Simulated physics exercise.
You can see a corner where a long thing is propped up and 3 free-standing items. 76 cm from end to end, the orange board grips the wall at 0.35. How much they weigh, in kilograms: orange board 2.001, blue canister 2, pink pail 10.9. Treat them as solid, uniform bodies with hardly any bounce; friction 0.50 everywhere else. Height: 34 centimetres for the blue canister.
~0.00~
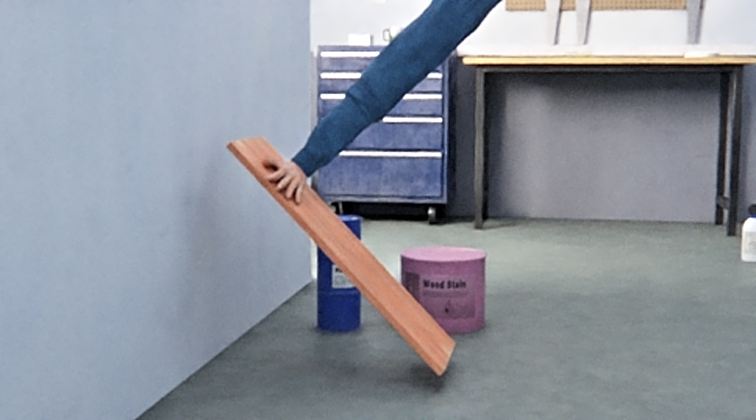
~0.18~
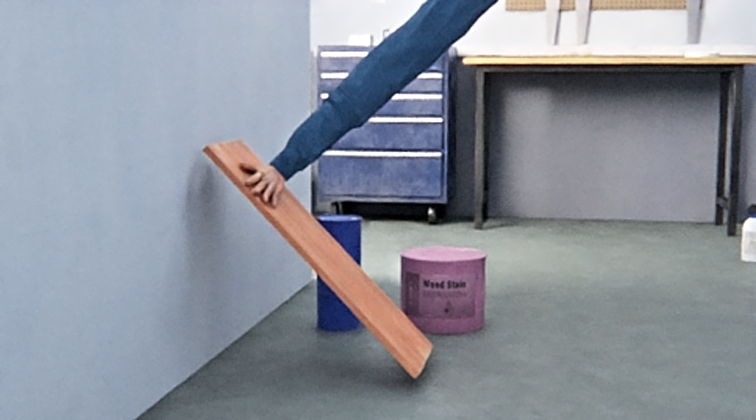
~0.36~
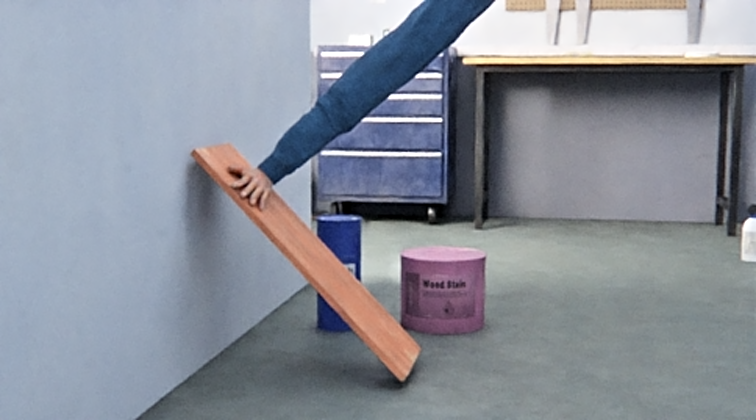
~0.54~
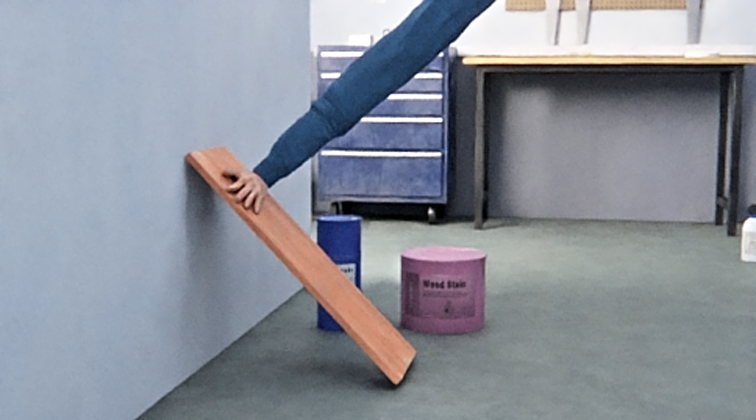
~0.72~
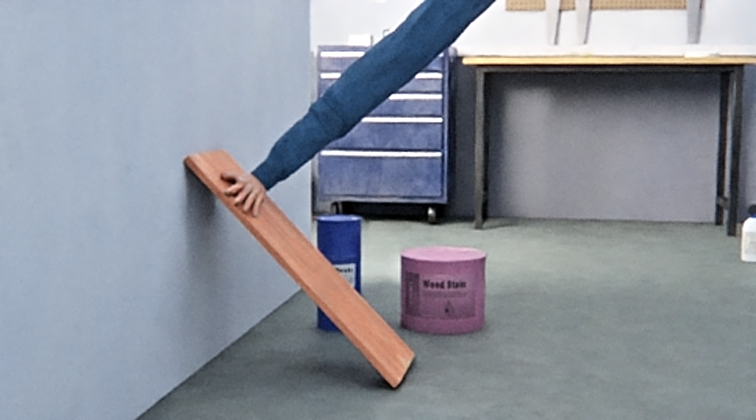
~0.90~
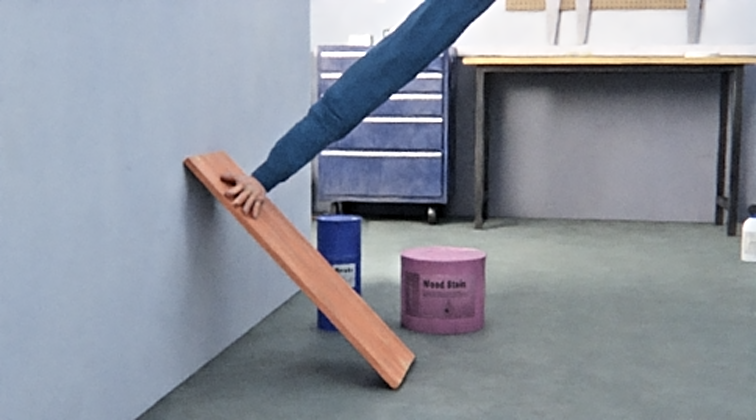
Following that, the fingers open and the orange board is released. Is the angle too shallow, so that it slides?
Pretty sure it stands firm.
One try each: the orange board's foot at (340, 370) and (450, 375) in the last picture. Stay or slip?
For the first case, it rests firmly; for the second case, it collapses.
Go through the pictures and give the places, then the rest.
In the first frame, 12 cm from its place; orange board (346, 250); blue canister (339, 272).
In the second frame, 6 cm from its place; orange board (323, 253); blue canister (339, 272).
In the third frame, 3 cm from its place; orange board (311, 256); blue canister (339, 272).
In the fourth frame, 1 cm from its place; orange board (306, 259); blue canister (339, 272).
The fifth frame shows propped up under the hand; orange board (304, 262); blue canister (339, 272).
The sixth frame shows propped up under the hand; orange board (304, 264); blue canister (339, 272).
After 1.10 s, no change.
After 1.40 s, orange board resting near (304, 264).
In the end (2.2 s), all 3 under 10 cm from the start. At the end, from the last picture's camera, orange board near (304, 264). The board stays up.
